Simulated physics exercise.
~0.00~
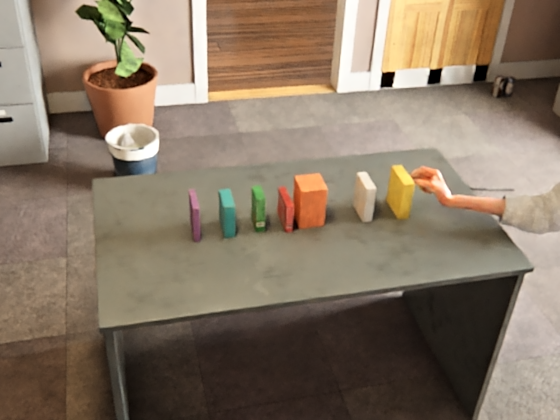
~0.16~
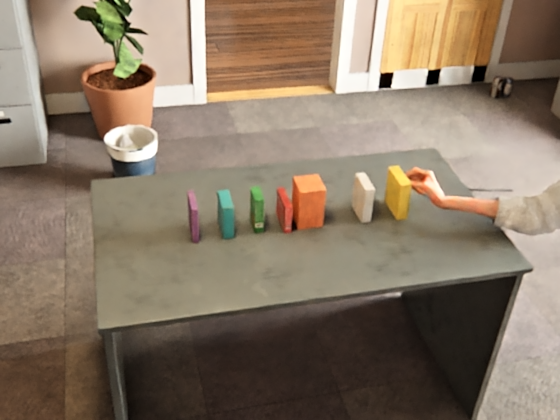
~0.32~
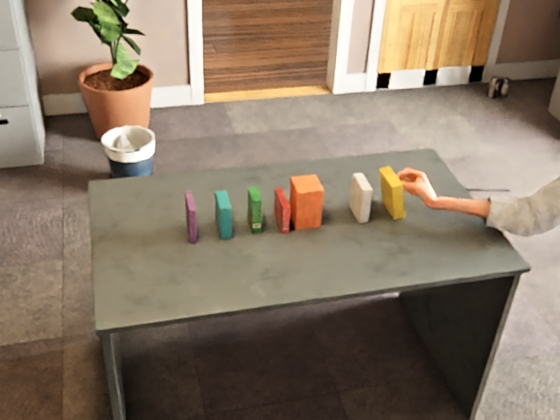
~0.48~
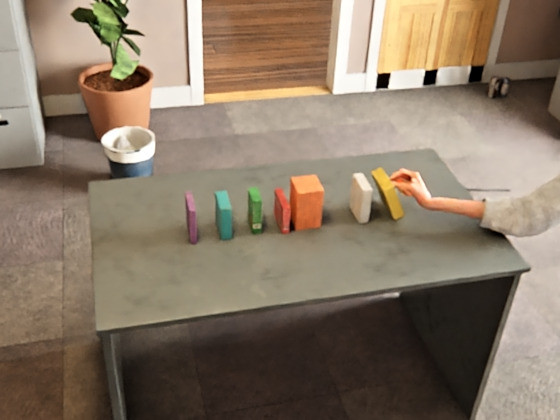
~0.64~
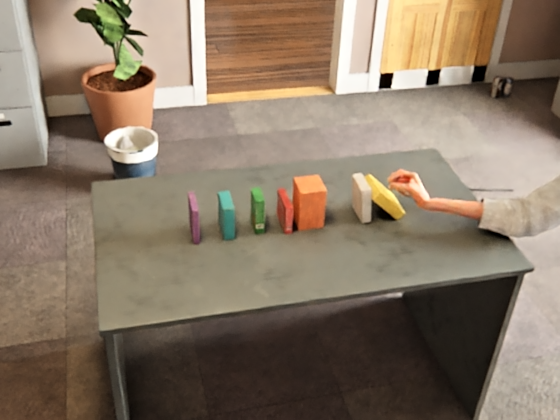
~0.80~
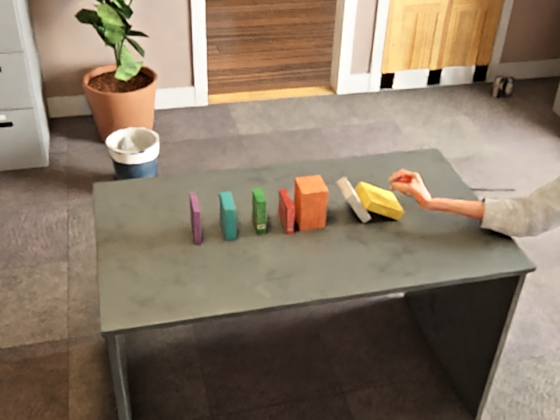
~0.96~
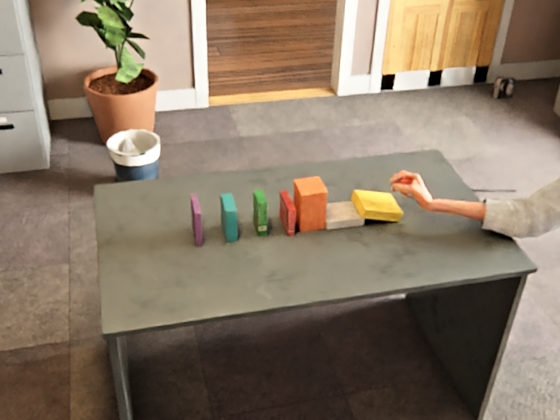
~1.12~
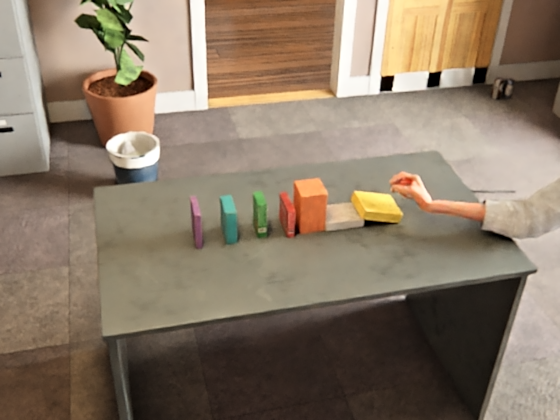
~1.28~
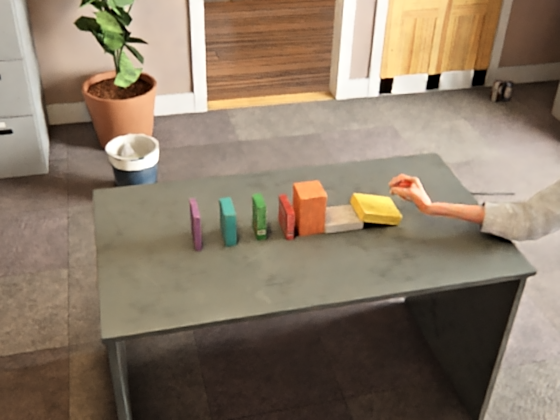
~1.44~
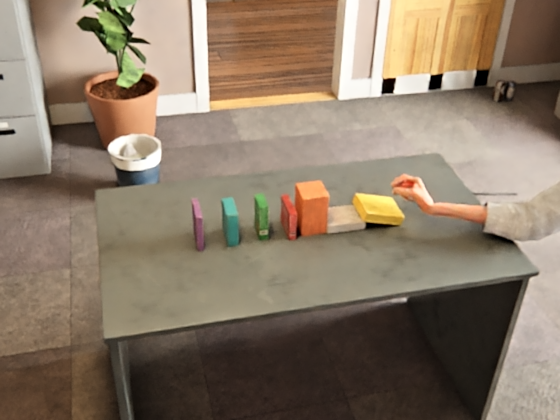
In the video, a hand tips the yellow board at the right end of a row on a table, and it falls left into the white board, which topples flat against the orange block. The block and the red, green, turquoise and purple pieces stay standing.
